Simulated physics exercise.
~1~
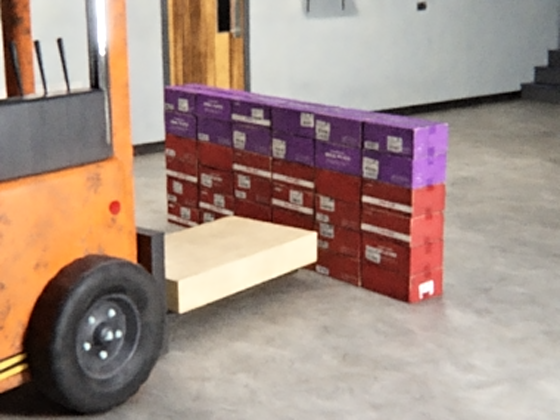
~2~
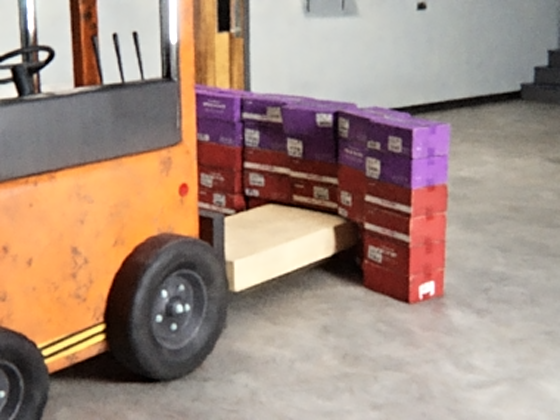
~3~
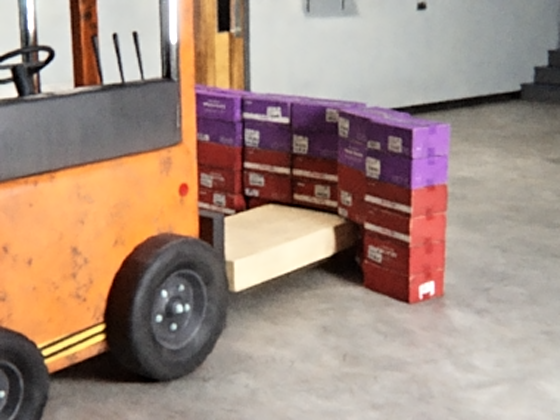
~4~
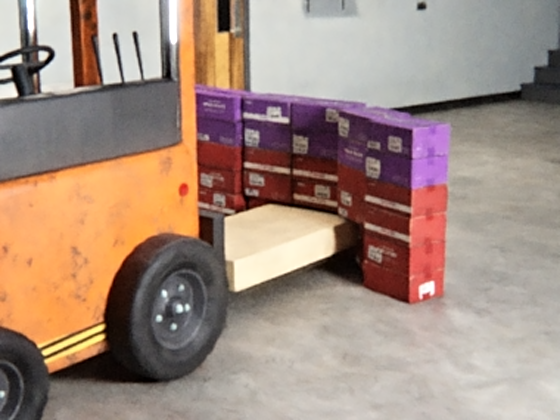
The video shows an orange lift truck moving right and pushing a pale block on its forks into a wall of purple and red boxes, shifting and bending part of it before the truck stops, with the displaced stacks still standing at the end.
